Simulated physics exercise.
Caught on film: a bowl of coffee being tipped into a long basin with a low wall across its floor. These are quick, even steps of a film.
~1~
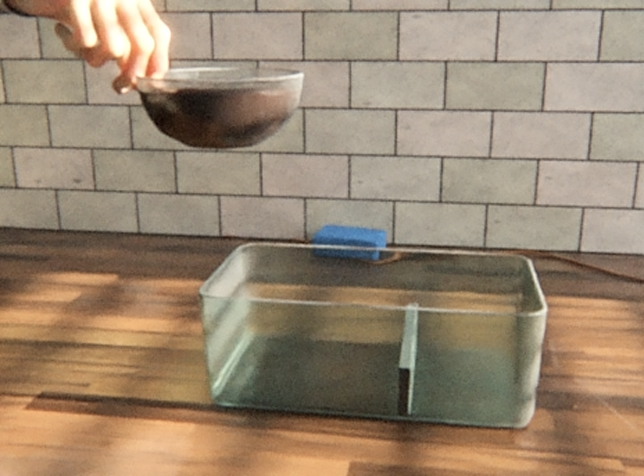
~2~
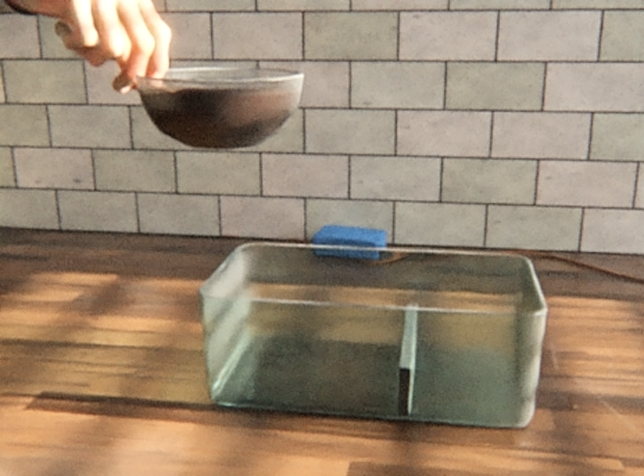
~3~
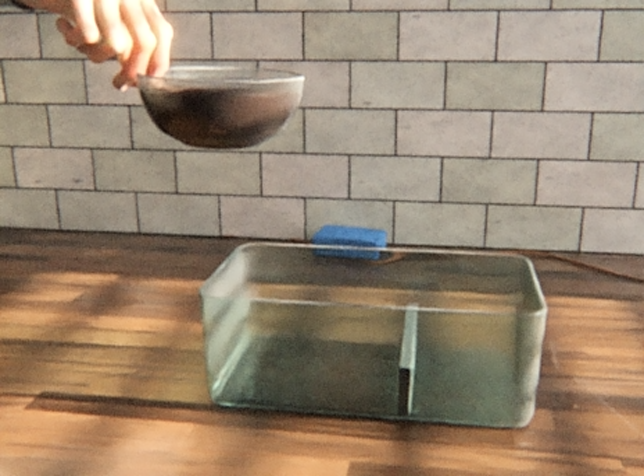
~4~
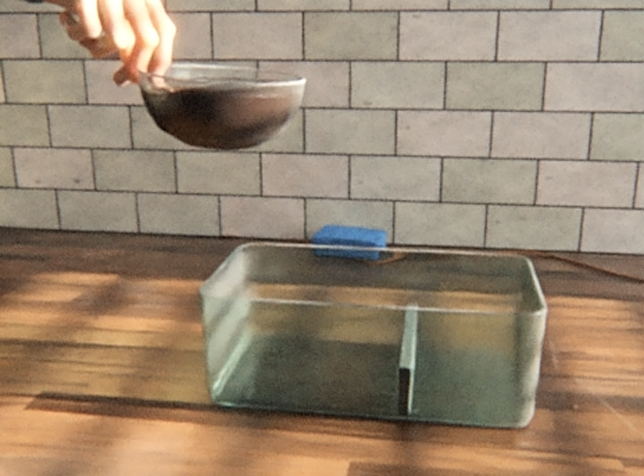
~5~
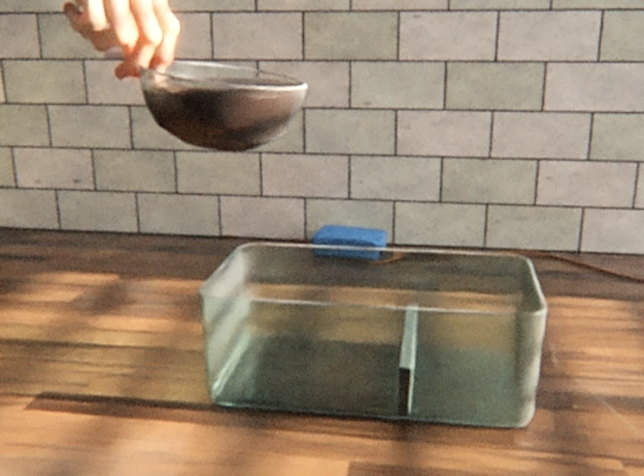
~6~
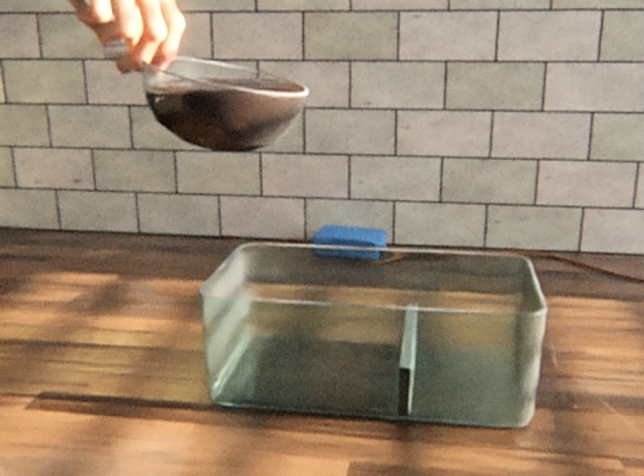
A hand at the upper left holds a clear bowl of dark liquid nearly level, then gradually tilts it slightly down to the right. Below it, a long greenish glass basin with a low upright divider right of its middle sits on a striped brown wooden counter, with a blue block behind. The camera stays still, facing a pale brick-patterned tile wall and looking slightly down at the counter.
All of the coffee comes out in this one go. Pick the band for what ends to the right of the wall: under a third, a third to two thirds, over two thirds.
In the end under a third is right of the wall.
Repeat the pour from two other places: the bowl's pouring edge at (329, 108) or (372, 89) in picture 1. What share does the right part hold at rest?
About 30 and 75 per cent.
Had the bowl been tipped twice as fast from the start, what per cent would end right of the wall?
It comes to 5 per cent or so.
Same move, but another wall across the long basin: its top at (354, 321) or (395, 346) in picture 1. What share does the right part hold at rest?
Near 70 % and 30 %.
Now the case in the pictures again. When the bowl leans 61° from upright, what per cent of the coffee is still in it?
It comes to 40 per cent or so.
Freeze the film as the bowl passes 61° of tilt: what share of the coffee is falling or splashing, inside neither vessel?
Roughly 35 in a hundred.
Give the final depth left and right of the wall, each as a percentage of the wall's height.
The left part 50 per cent, the right part 0.
A moment on, the bowl is tipped part way and 38 per cent is still to pour, 26 is left of the wall and 0 right of it.
Next, the bowl is tipped on its side and 2 per cent is still to pour, 87 is left of the wall and 3 right of it.
Then the bowl is tipped right over and 0 per cent is still to pour, 94 is left of the wall and 4 right of it.
Later the bowl is tipped right over and 0 per cent is still to pour, 94 is left of the wall and 4 right of it.
In the end 94 per cent lies left of the wall, 4 right of it and 2 outside.
